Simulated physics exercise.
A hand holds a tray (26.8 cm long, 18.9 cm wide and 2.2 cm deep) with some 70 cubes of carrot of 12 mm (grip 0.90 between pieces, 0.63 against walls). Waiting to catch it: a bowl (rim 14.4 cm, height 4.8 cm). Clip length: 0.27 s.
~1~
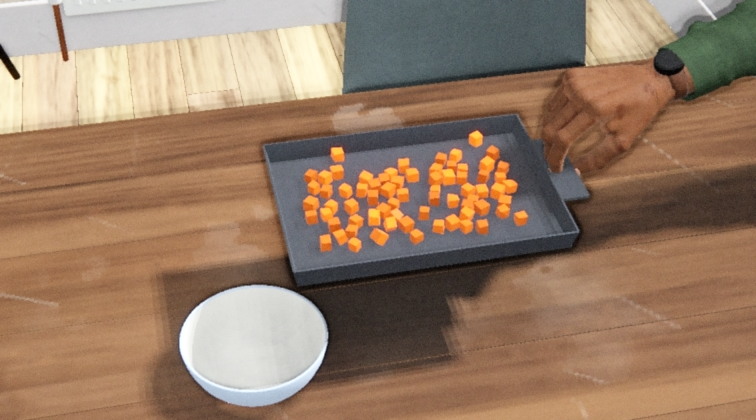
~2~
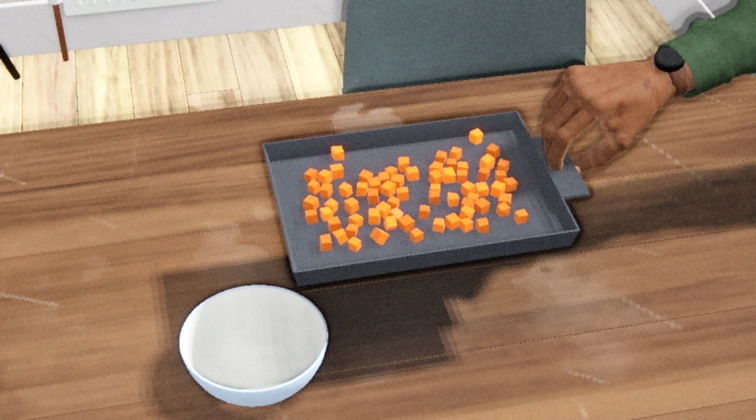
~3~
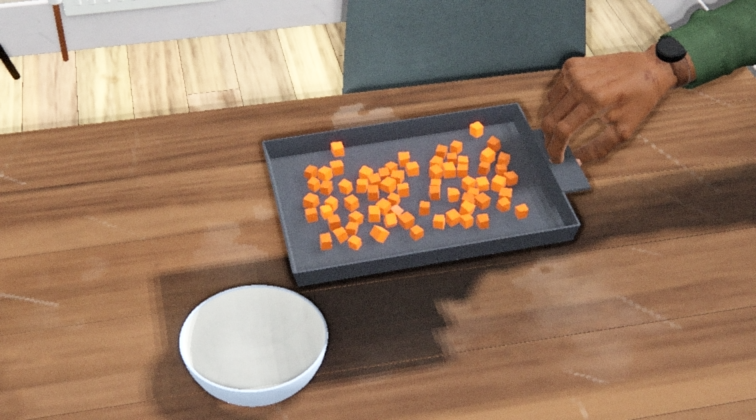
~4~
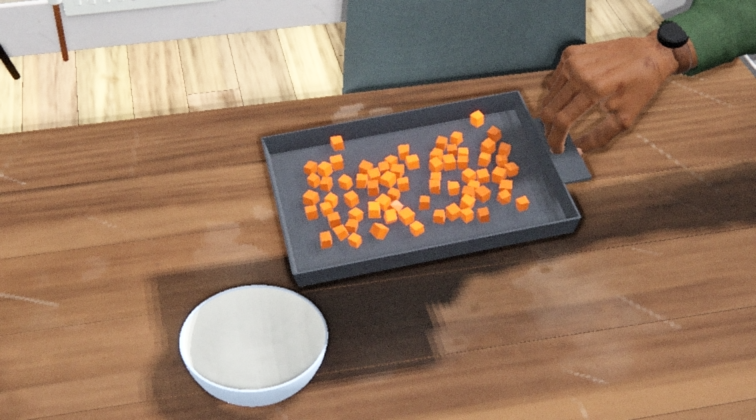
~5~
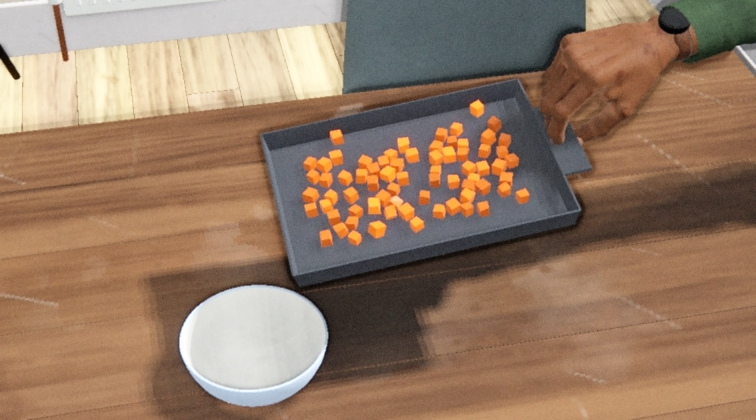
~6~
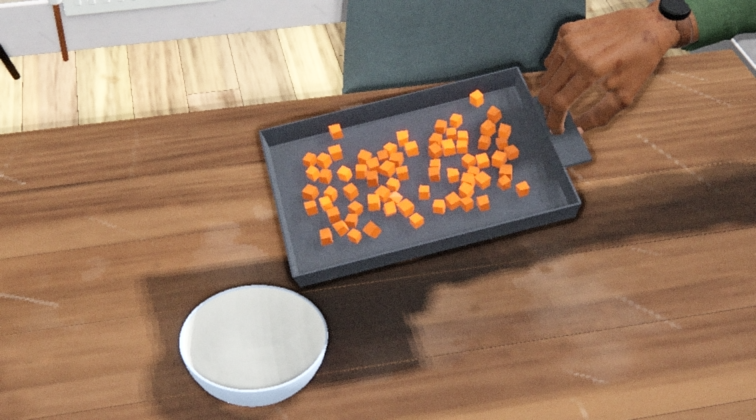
Dark tray of orange carrot cubes being slowly tilted by a hand at right, its far side rising behind a white bowl.
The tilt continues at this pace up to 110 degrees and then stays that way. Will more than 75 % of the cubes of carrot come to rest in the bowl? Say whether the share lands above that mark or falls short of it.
The share lands above the mark.
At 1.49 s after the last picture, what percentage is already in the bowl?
It's around 30 per cent.
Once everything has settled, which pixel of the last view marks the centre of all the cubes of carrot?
The middle comes to rest at roughly (256, 372) in the last picture.
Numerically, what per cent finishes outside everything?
Around 15 per cent.
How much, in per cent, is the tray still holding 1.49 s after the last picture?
45 % or so.
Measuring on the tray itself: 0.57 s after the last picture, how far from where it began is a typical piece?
I'd put it at about 6 cm.
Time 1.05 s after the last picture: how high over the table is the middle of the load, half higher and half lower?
My estimate would be around 16 cm.
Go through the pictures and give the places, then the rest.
Tray at (439, 253); tilt 0 degrees; leading edge at (278, 204); middle of the load at (403, 195); bowl at (254, 336), in the first frame.
Tray at (439, 252); tilt 1 degrees; leading edge at (277, 204); middle of the load at (403, 194), in the second frame.
Tray at (439, 250); tilt 3 degrees; leading edge at (277, 203); middle of the load at (403, 190), in the third frame.
Tray at (439, 247); tilt 6 degrees; low side front left; leading edge at (277, 202); middle of the load at (403, 184), in the fourth frame.
Tray at (438, 243); tilt 9 degrees; low side front left; leading edge at (276, 201); middle of the load at (403, 179), in the fifth frame.
Tray at (438, 241); tilt 12 degrees; low side front left; leading edge at (275, 200); middle of the load at (402, 173); bowl at (254, 336), in the sixth frame.
Then, 0.57 s after the last picture, tilt 45 degrees; tray 100 %; middle of all pieces on or above the table near (359, 187).
Then, 1.05 s after the last picture, tilt 72 degrees; tray 70 %, outside 10 %, bowl 20 %; middle of all pieces on or above the table near (300, 278).
Then, 1.49 s after the last picture, tilt 98 degrees; tray 45 %, outside 10 %, bowl 30 %, in the air 10 %; middle of all pieces on or above the table near (279, 309).
Then, 1.91 s after the last picture, tilt 110 degrees; outside 15 %, bowl 85 %; middle of all pieces on or above the table near (255, 382).
In the end, outside 15 %, bowl 85 %.
